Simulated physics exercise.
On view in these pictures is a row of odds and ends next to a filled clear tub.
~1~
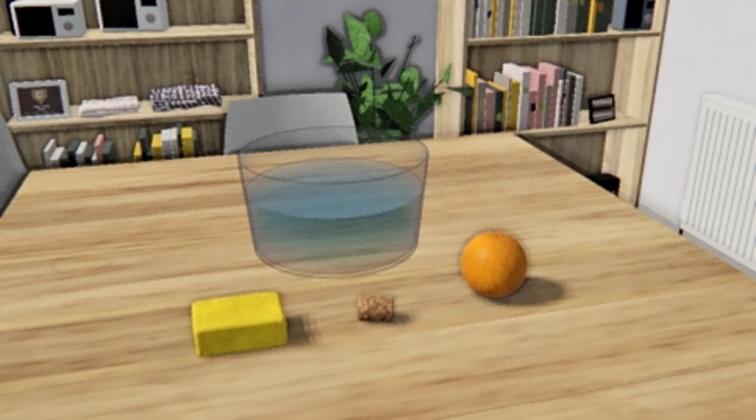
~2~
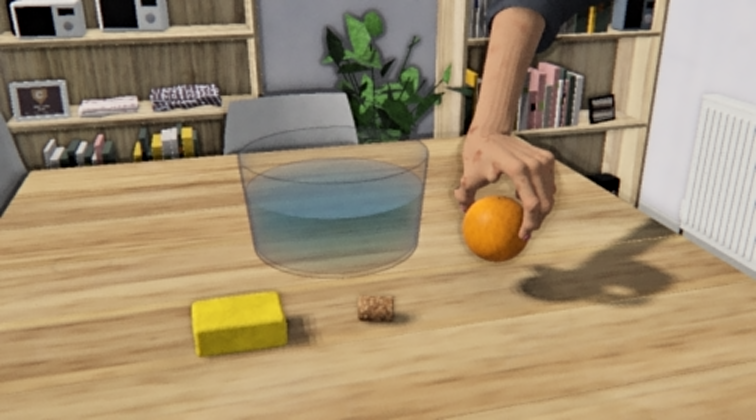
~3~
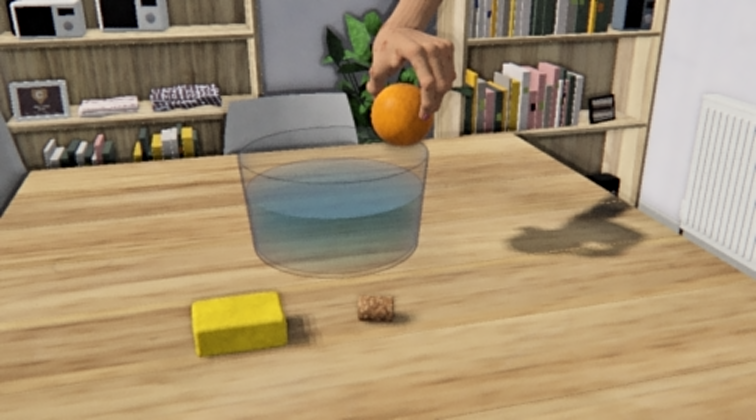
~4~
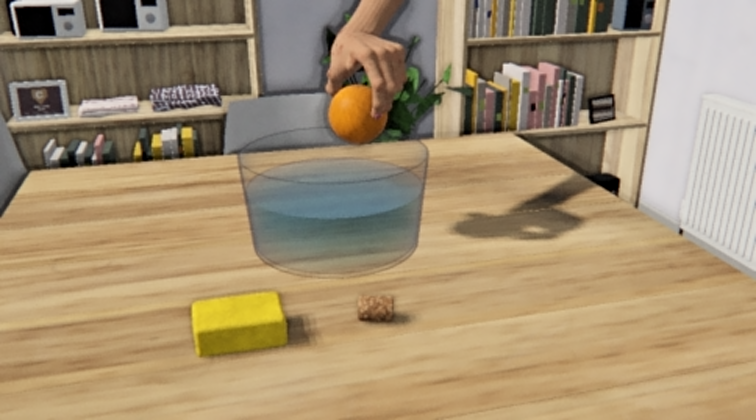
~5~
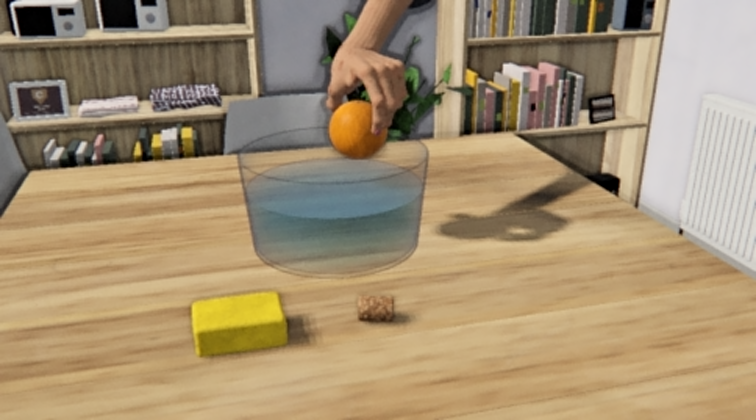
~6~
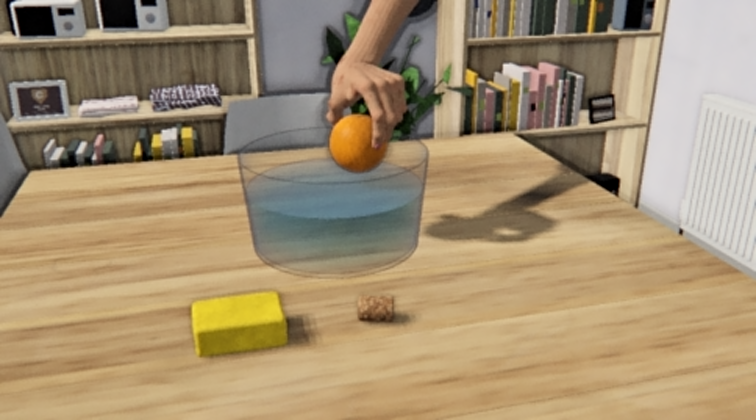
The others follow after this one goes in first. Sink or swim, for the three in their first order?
Taking them from the left, one does not go down, the next does not go down, the last does not go down.
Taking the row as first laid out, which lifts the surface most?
It has to be the far-right piece.
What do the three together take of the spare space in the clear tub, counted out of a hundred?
12 %.
Next, the orange rides on the surface.
After that, the cork rides on the surface.
Finally, the sponge rides on the surface; afloat, sponge, cork and orange.
